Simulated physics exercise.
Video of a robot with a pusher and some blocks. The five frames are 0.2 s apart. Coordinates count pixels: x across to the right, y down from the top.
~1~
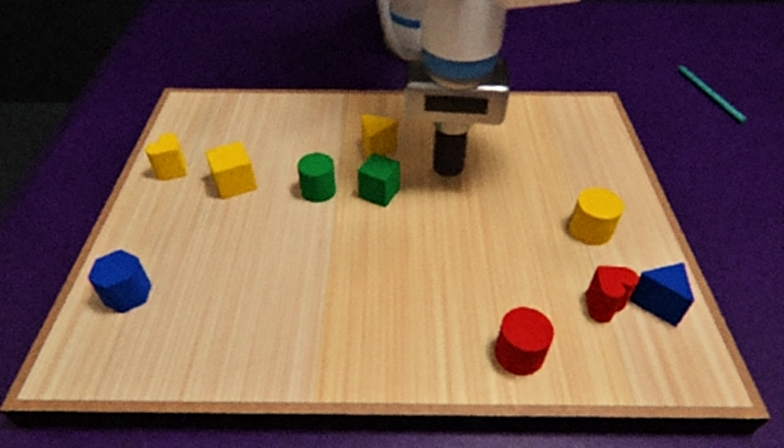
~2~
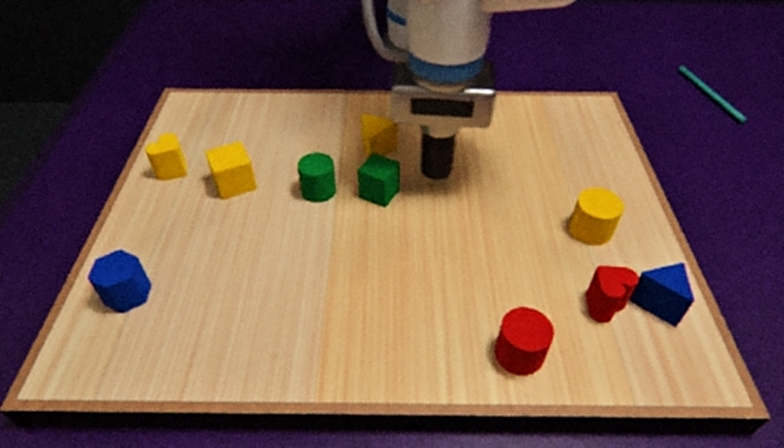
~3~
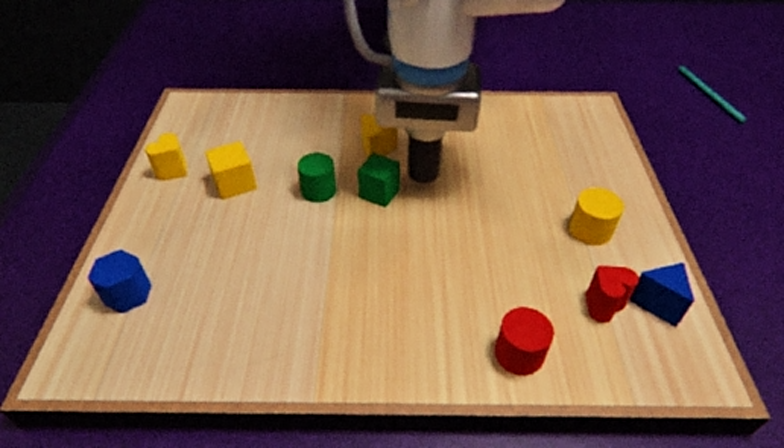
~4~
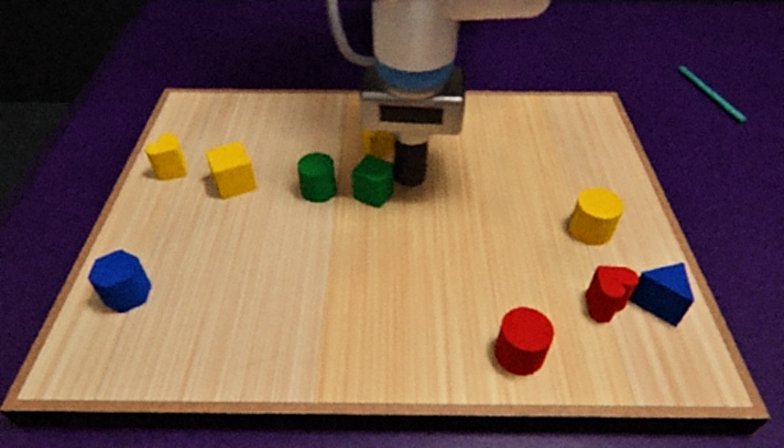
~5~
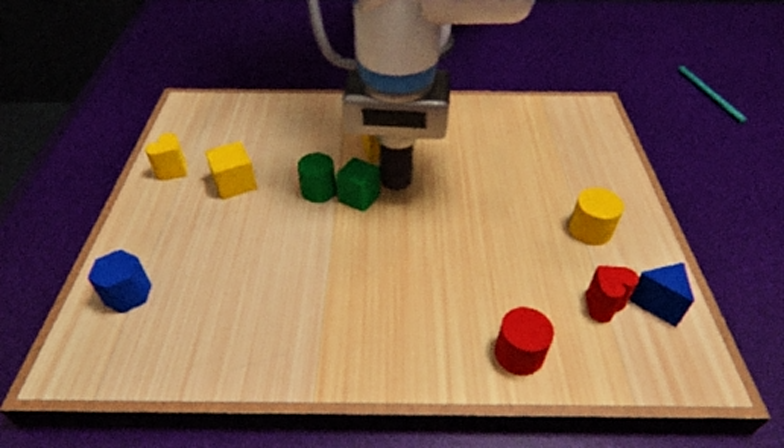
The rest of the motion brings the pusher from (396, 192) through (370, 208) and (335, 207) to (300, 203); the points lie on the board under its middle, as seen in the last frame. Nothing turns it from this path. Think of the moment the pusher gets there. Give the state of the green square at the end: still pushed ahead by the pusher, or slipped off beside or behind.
Held in front.
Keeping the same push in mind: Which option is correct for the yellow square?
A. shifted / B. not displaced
Letter B.
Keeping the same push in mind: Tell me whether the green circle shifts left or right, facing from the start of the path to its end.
Towards the right-hand side.
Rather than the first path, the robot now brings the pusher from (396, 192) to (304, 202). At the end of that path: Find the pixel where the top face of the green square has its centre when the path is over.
It ends at (280, 194).
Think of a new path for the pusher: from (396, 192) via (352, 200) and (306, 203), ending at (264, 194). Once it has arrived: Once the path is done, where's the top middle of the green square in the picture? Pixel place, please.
The middle of its top is at (266, 194).
What follows on the original path. One third of the way, pusher (369, 197); green circle (307, 162); green square (329, 179), turned 25° clockwise.
Two thirds of the way, pusher (333, 196); green circle (291, 157); green square (294, 180), turned 30° clockwise.
At the end, pusher (298, 192); yellow square not moved; green circle (286, 155); green square (262, 181), turned 45° clockwise.
